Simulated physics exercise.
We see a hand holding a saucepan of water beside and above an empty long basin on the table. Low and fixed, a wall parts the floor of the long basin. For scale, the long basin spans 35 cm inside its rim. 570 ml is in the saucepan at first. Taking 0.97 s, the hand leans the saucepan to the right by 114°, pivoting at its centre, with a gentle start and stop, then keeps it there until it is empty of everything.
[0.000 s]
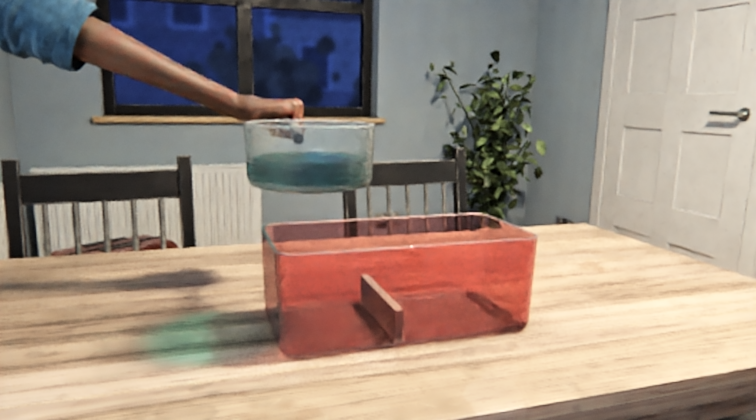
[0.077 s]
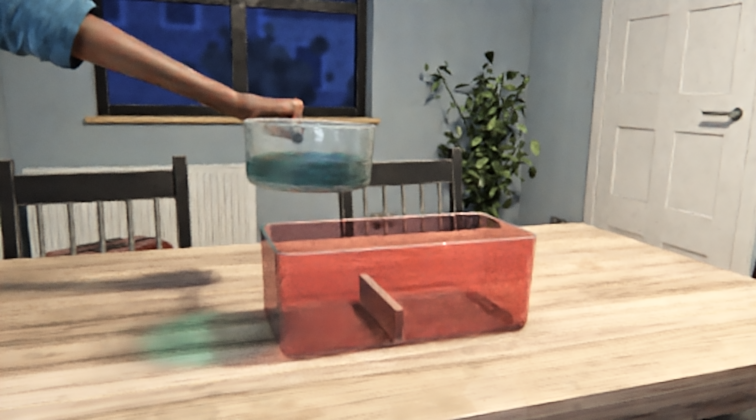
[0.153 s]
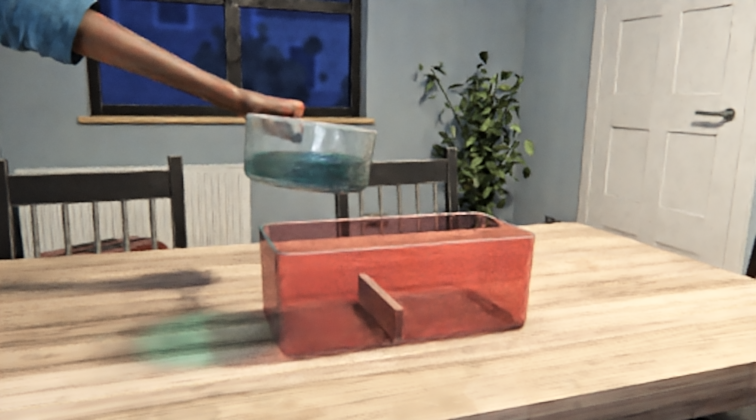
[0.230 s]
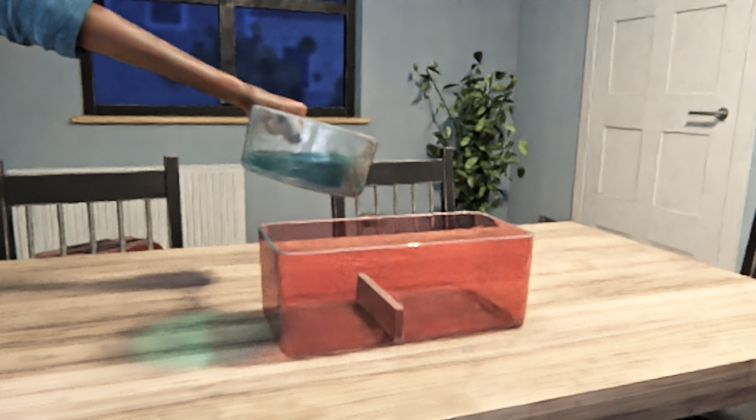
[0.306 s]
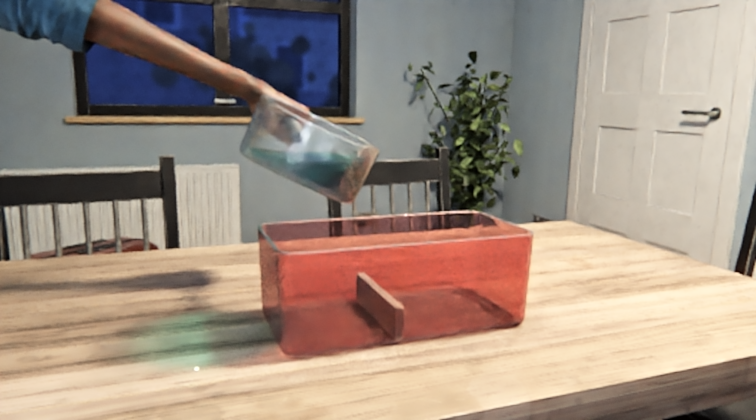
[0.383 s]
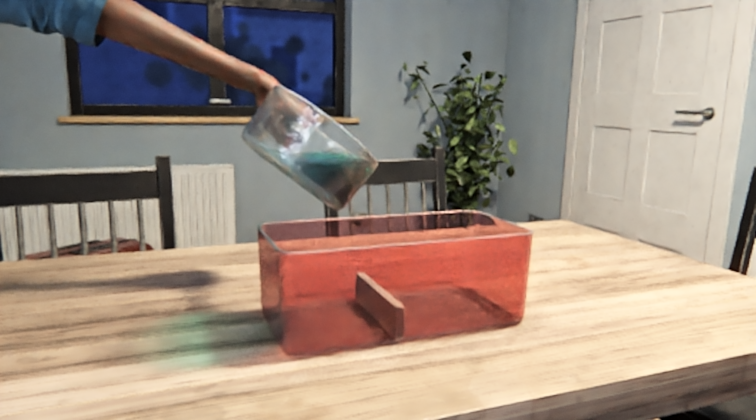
A hand tilting a clear container of blue-green water to the right above a long red-tinted basin on a wooden table.
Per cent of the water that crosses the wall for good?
53 per cent.
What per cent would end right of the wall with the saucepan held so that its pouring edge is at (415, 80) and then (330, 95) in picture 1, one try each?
In turn about 95 and 10 per cent.
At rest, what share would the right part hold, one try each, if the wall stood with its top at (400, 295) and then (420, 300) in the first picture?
First 25, then 10 per cent.
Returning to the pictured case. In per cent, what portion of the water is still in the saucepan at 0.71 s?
Close to 32 in a hundred.
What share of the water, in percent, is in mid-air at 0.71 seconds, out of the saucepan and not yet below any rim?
Roughly 14 %.
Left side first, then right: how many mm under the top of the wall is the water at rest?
About 32 mm left, about 34 mm right.
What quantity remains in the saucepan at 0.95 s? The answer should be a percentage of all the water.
Remaining share: Approx. 4 %.
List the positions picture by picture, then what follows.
In the first picture, it leans 0°; its right rim is at (371, 125); the water meets the walls at (248, 159) and (366, 157); the long basin's rim runs from (269, 240) to (510, 226); the wall's top is at (380, 292).
In the second picture, it leans 2°; its right rim is at (371, 127); the water meets the walls at (248, 158) and (365, 157).
In the third picture, it leans 7°; its right rim is at (372, 132); the water meets the walls at (247, 157) and (364, 158).
In the fourth picture, it leans 15°; its right rim is at (373, 141); the water meets the walls at (244, 154) and (364, 160).
In the fifth picture, it leans 26°; its right rim is at (373, 153); the water meets the walls at (243, 150) and (366, 158).
In the sixth picture, it leans 39°; its right rim is at (371, 166); the water meets the walls at (254, 146) and (369, 159).
After 0.71 s the tilt is 95° and 32 per cent is still to pour, 10 is left of the wall and 43 right of it.
After 0.95 s the tilt is 114° and 4 per cent is still to pour, 41 is left of the wall and 53 right of it.
After 1.20 s the tilt is 114° and 0 per cent is still to pour, 47 is left of the wall and 53 right of it.
After 1.47 s the tilt is 114° and 0 per cent is still to pour, 46 is left of the wall and 53 right of it.
In the end 46 per cent lies left of the wall, 53 right of it and 0 outside.
